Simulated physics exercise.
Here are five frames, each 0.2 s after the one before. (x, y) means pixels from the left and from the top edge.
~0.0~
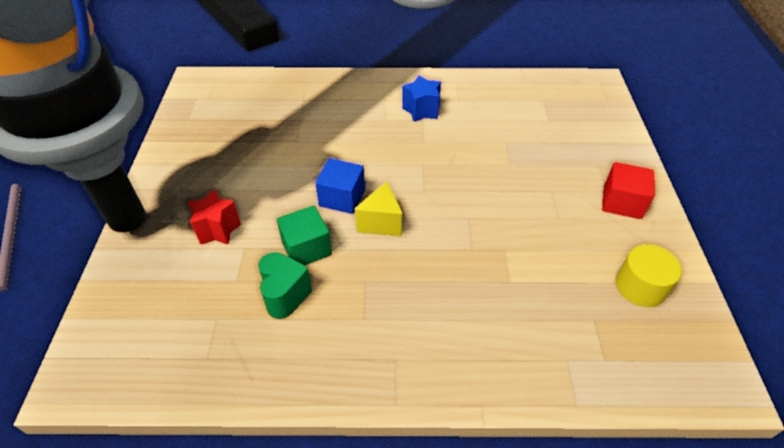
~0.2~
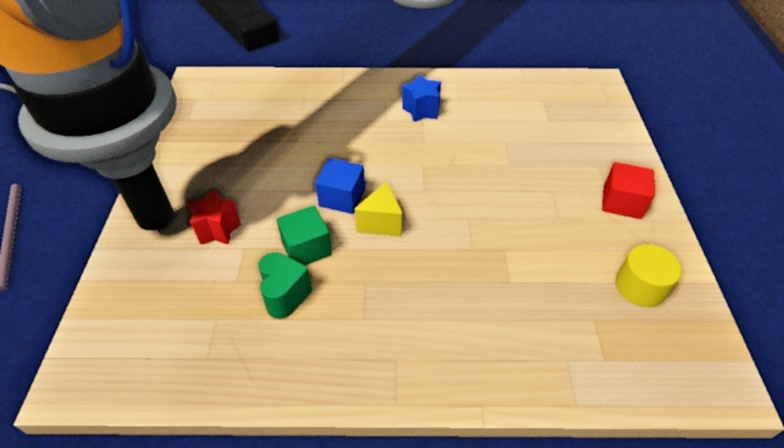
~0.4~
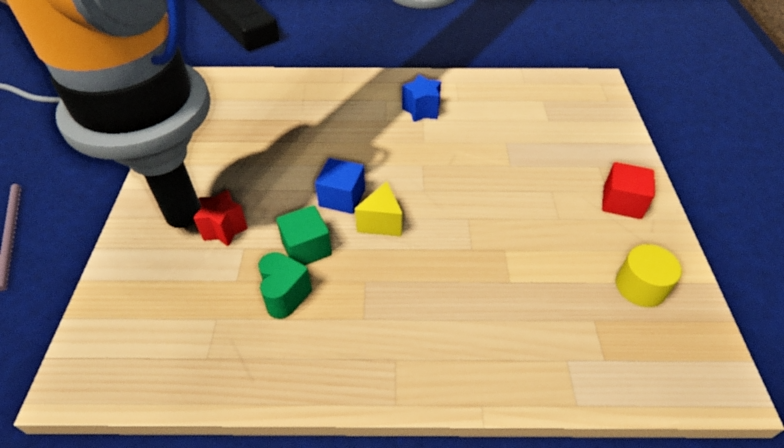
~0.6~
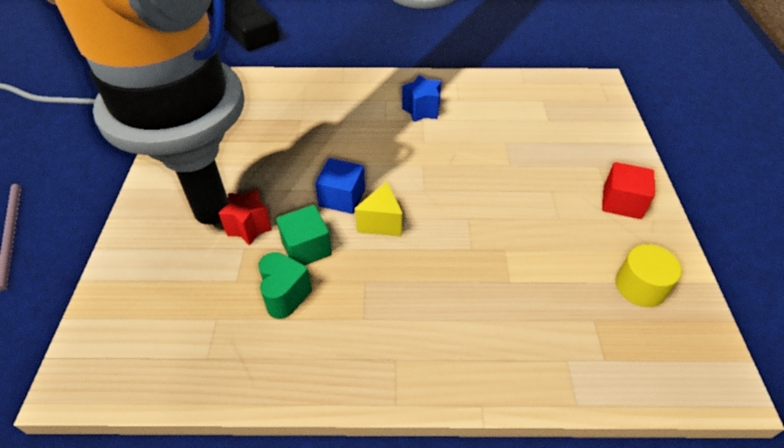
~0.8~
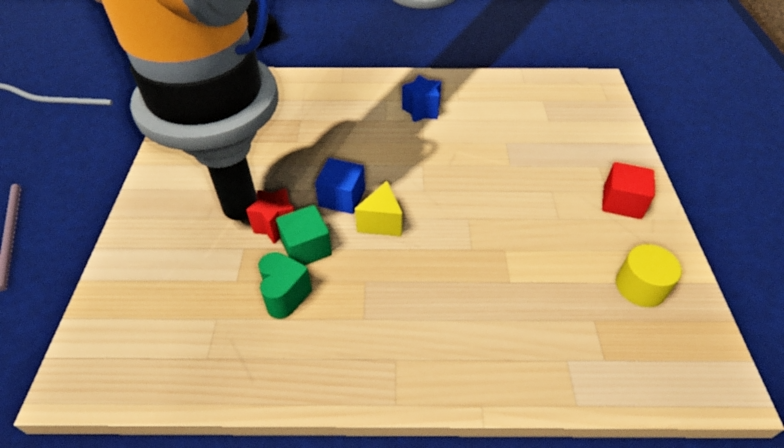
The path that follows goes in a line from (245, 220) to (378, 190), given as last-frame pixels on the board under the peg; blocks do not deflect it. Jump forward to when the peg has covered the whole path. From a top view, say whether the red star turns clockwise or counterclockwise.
The twist is clockwise.
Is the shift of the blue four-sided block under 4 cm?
No, that is not what happens.
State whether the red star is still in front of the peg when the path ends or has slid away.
No longer ahead of the peg.
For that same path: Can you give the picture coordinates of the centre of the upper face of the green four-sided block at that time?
Somewhere near (322, 235).
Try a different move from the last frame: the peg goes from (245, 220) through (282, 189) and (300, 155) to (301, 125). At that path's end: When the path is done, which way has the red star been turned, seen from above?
If we look at it from overhead, the red star pivots clockwise.
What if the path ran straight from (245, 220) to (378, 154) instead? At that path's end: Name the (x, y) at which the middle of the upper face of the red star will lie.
That would be at about pixel (304, 192).
On the path given first. One third of the way, peg at (289, 197); red star at (309, 203), turned 30° clockwise; green four-sided block at (320, 233), turned 20° clockwise.
Two thirds of the way, peg at (334, 187); red star at (334, 201), turned 70° clockwise; green four-sided block at (322, 235), turned 30° clockwise; blue four-sided block at (369, 165), turned 25° anticlockwise.
At the end, peg at (378, 177); red star at (335, 201), turned 70° clockwise; green four-sided block at (322, 235), turned 30° clockwise; blue four-sided block at (407, 151), turned 50° anticlockwise; yellow triangle unmoved.
